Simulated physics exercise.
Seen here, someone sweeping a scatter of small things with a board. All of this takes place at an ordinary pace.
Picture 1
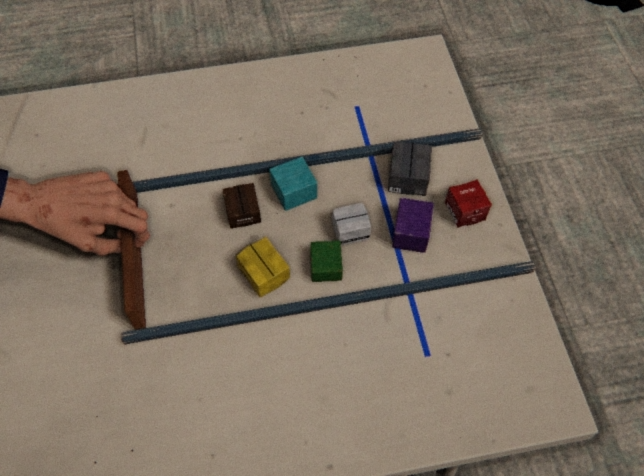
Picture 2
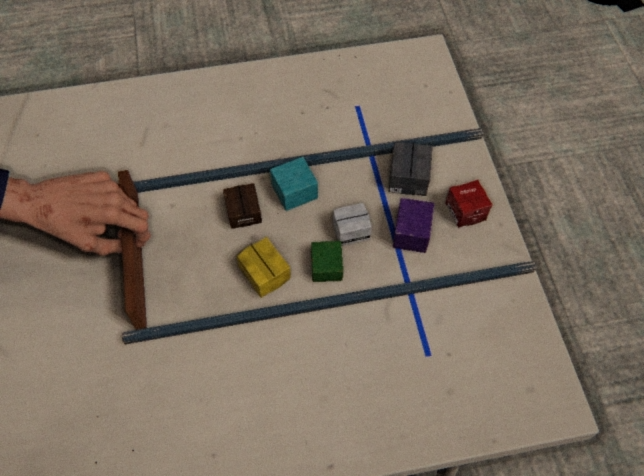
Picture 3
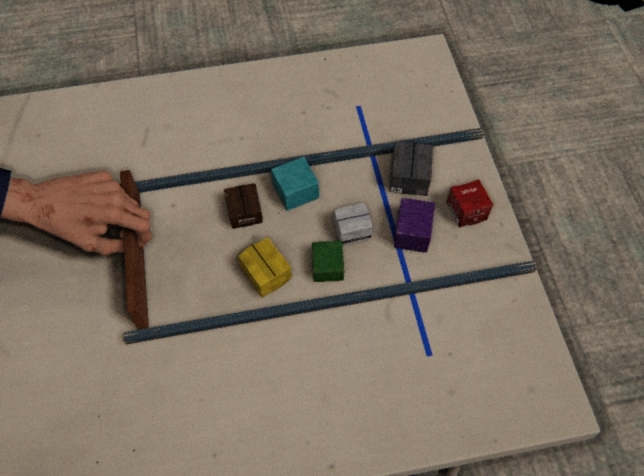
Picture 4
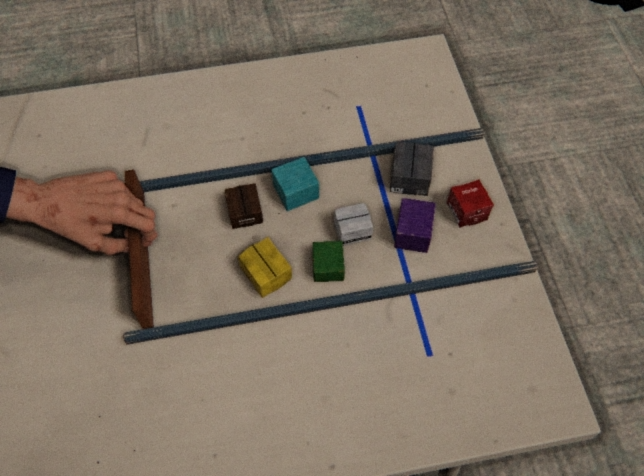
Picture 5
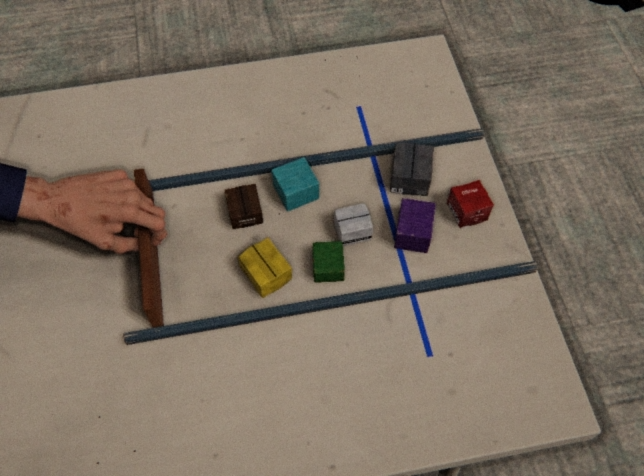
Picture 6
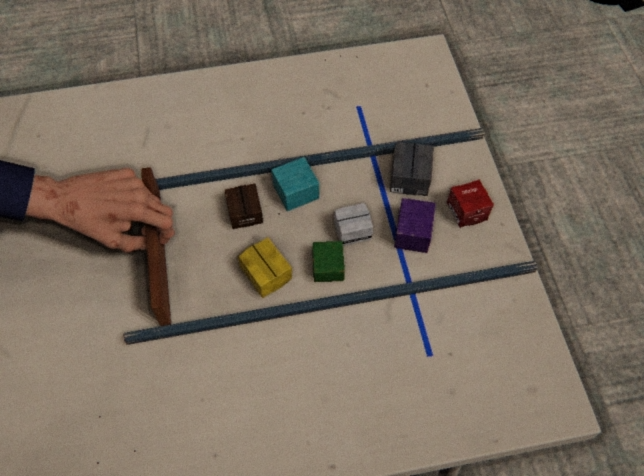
Wooden board pushed by a hand sliding slightly right between two rails, toward scattered coloured blocks lying still on a table.
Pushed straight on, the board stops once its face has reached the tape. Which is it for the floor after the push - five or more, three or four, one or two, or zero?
Once the board stops, zero pieces are missing from the table.
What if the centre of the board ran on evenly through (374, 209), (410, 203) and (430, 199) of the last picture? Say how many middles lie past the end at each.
Over the end: 0, 0, 1.
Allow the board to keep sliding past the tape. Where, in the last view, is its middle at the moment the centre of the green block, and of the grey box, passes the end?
I'd put it close to (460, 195), and close to (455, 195) for the other one.
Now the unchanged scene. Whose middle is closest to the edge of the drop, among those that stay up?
The red box finishes closest.
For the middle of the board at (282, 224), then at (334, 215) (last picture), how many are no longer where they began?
Counts: 4 / 6.
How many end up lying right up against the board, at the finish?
I count 4 of them.
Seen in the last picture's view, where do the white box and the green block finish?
White box at about (411, 223), green block at about (453, 248).
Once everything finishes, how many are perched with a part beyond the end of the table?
The tally is 0.
A little later, none off yet; red box at rest near (470, 204); grey box at rest near (412, 169); purple block at rest near (415, 226).
When it is over, the number that fall off is zero.
